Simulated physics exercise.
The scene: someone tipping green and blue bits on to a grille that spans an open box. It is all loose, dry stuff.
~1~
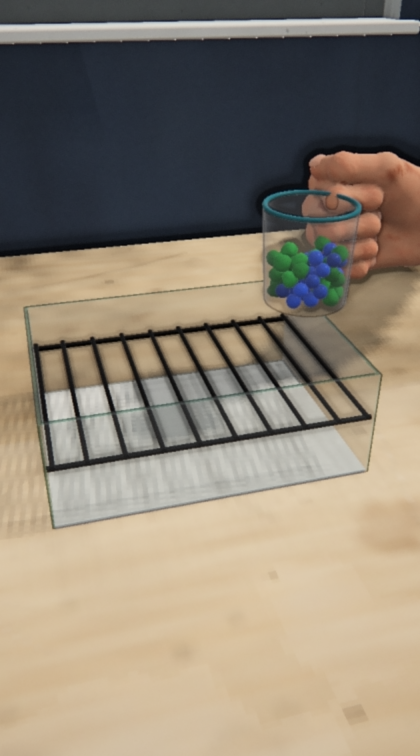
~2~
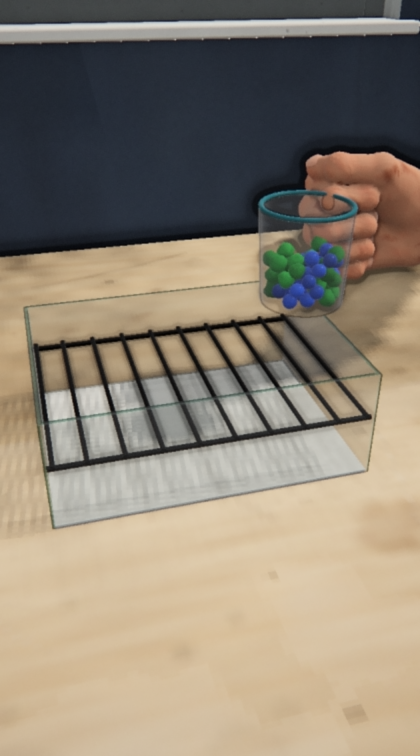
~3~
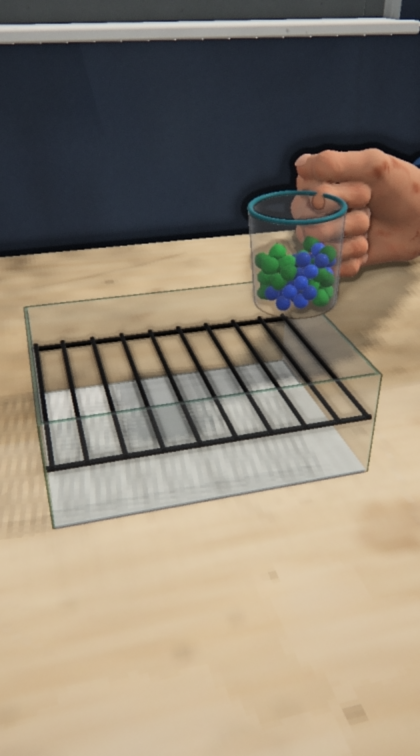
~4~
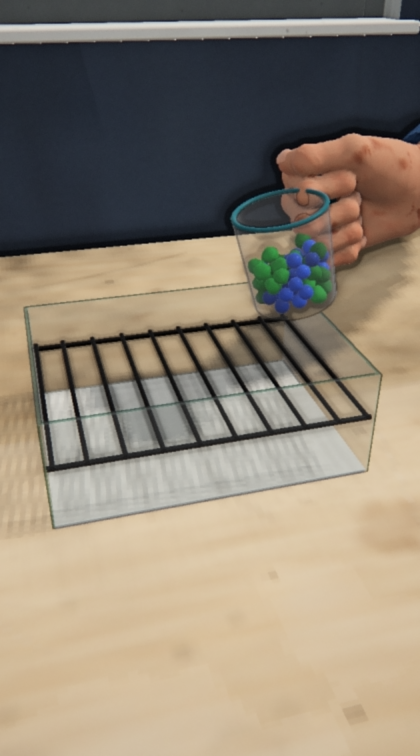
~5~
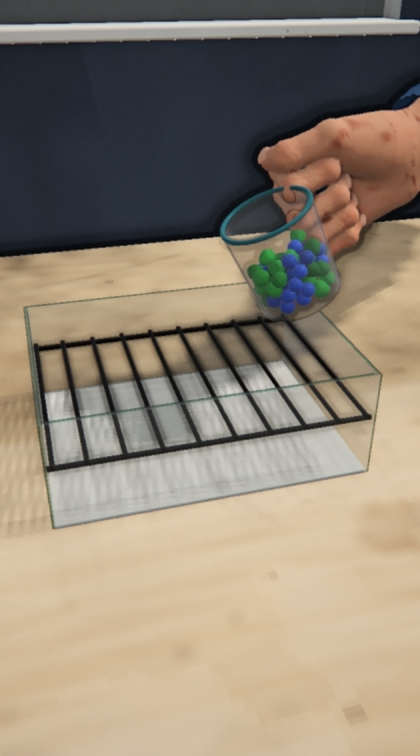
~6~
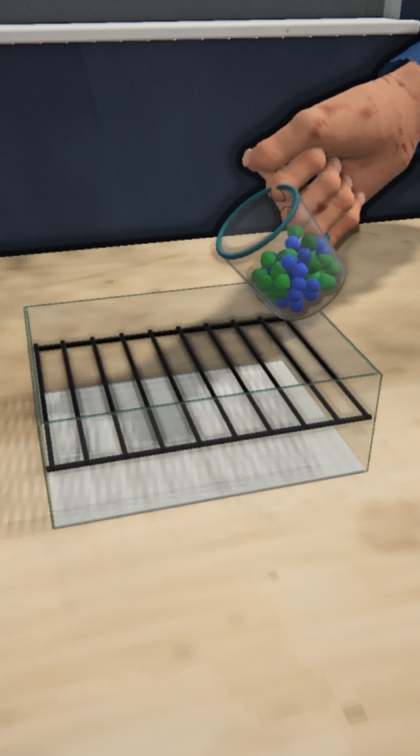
On a pale wooden tabletop, a hand holds a clear cup of green and blue balls beside a glass-sided box with a black grille, then shifts it slightly left and tilts it steadily leftward above the box's far corner.
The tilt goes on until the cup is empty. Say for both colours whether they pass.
The green ones fall between the wires and the blue ones fall between the wires.
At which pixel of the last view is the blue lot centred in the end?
Around (191, 409).
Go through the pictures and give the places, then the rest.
The first picture shows cup at (308, 254), upright; rack at (107, 390), 10 wires across; green coated nuts at (303, 280), narrower than the gaps; blue wooden balls at (316, 270), narrower than the gaps.
The second picture shows cup at (304, 254), upright; blue ones at (312, 270).
The third picture shows cup at (296, 255), tipped 3°; green ones at (292, 281).
The fourth picture shows cup at (288, 256), tipped 13°; blue ones at (299, 270).
The fifth picture shows cup at (284, 256), tipped 26°; green ones at (291, 280).
The sixth picture shows cup at (284, 256), tipped 38°; rack at (107, 390); green ones at (296, 277); blue ones at (301, 263).
Then, 0.30 s after the last picture, green ones, all in the cup; blue ones, all in the cup.
Then, 0.62 s after the last picture, green ones, all in the cup; blue ones, all in the cup.
Then, 1.00 s after the last picture, green ones, about a third on or over the wires, about two thirds under the rack; blue ones, a stray few in the cup, about half on or over the wires, about half under the rack.
At rest, green ones, all under the rack; blue ones, all under the rack.
